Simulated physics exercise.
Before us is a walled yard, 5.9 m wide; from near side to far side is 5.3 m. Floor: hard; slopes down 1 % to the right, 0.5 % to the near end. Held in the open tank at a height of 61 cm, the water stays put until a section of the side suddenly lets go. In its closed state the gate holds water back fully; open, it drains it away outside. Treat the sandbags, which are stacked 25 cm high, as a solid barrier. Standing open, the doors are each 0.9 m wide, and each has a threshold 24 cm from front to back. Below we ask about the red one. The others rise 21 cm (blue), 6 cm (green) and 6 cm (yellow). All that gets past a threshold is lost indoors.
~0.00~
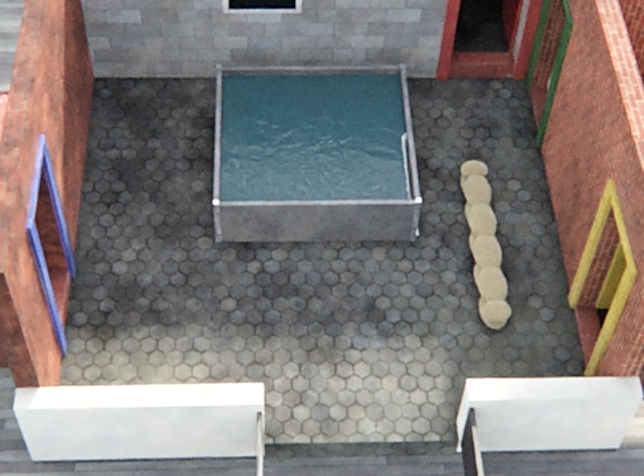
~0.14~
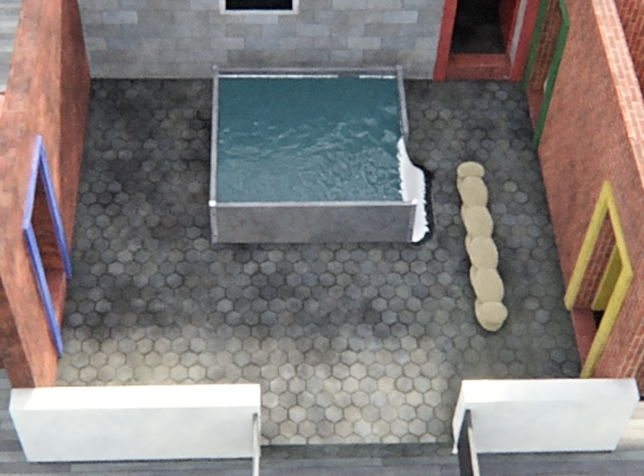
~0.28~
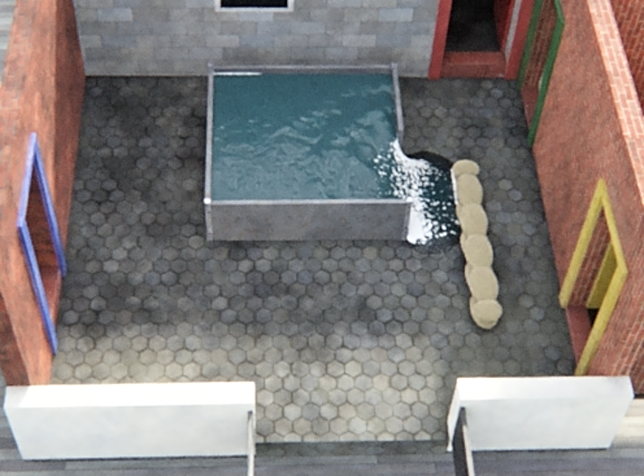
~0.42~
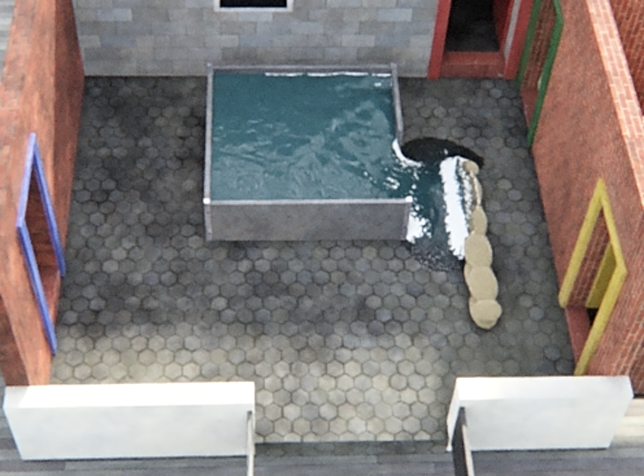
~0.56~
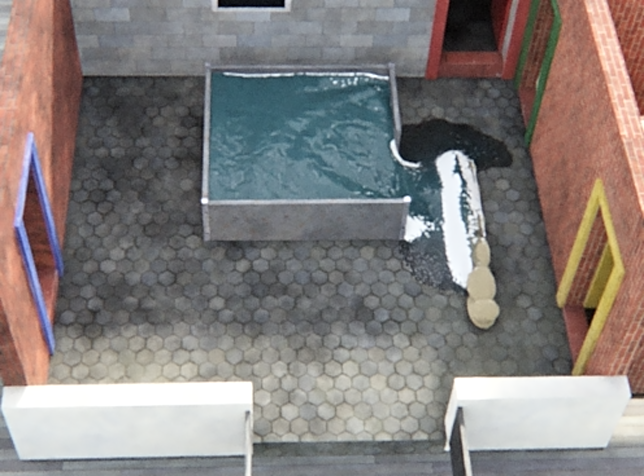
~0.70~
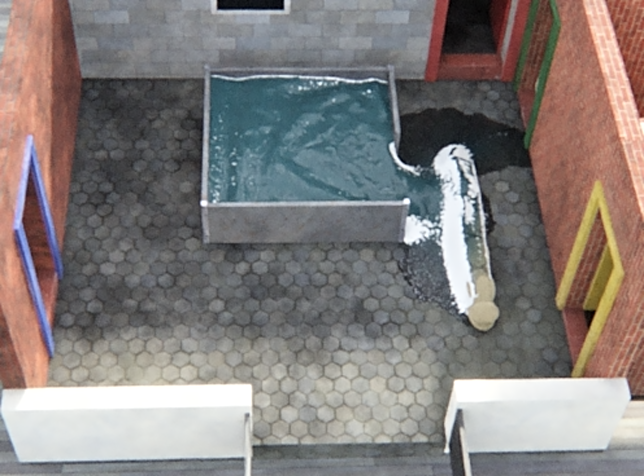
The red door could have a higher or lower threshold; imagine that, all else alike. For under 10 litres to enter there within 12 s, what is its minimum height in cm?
Its minimum height would be about 19 cm.
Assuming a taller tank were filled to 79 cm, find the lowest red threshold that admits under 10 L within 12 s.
Then a height close to 28 cm.
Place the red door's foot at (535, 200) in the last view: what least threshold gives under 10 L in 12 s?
Something near 16 cm.
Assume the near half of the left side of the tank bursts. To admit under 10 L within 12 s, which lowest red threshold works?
It needs to be about 10.0 cm high.
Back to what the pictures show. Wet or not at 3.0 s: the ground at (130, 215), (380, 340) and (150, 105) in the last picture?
In the order asked: Untouched, soaked, untouched.
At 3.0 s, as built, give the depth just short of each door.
Lab note, depth in cm: Blue 0; green 17; yellow 7; red 23.
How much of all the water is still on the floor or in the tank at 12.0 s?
Water still present: Approx. 54 %.
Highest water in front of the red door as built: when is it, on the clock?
Near 2.8 s.
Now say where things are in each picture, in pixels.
In the first frame, still water, 61 cm deep, in the open tank at (314, 136); the red door at (490, 22) is dry.
In the second frame, water pours out at (404, 190) and has run 0.3 m, to (427, 216); about 8 cm deep outside, 61 cm at the back.
In the third frame, water pours out at (399, 190) and has run 0.7 m, to (449, 166); about 11 cm deep outside, 61 cm at the back.
In the fourth frame, the front is at (475, 163), 1.1 m from the gap at (398, 192); 1.4 m2 of floor is wet, 61 cm left at the back.
In the fifth frame, the gap is at (396, 191), the front 1.5 m out at (498, 149); the back of the open tank holds 61 cm.
In the sixth frame, the front is at (523, 141), 1.9 m from the gap at (396, 193); 2.7 m2 of floor is wet, 56 cm left at the back; the red door at (479, 24), 2.5 m from the gap, is still 0.8 m from the nearest water.
After 1.4 s water covers 35 % of the floor, deepest (49 cm) near (447, 216); 6 cm at the red door, 0 litres in over its 25 cm threshold.
After 3.0 s water covers 50 % of the floor, deepest (34 cm) near (447, 216); 23 cm at the red door, 0 litres in over its 25 cm threshold.
After 12.0 s water covers 85 % of the floor, deepest (12 cm) near (446, 204); 9 cm at the red door, 0 litres in over its 25 cm threshold.
At the red door as built, the water arrived by 1.2 s and peaked near 24 cm at 2.8 s.
Run again over the same 12 s with other heights there, 33 litres in over 16 cm, 3 litres over 21.5 cm. The limit of 10 litres is kept from about 19 cm up.
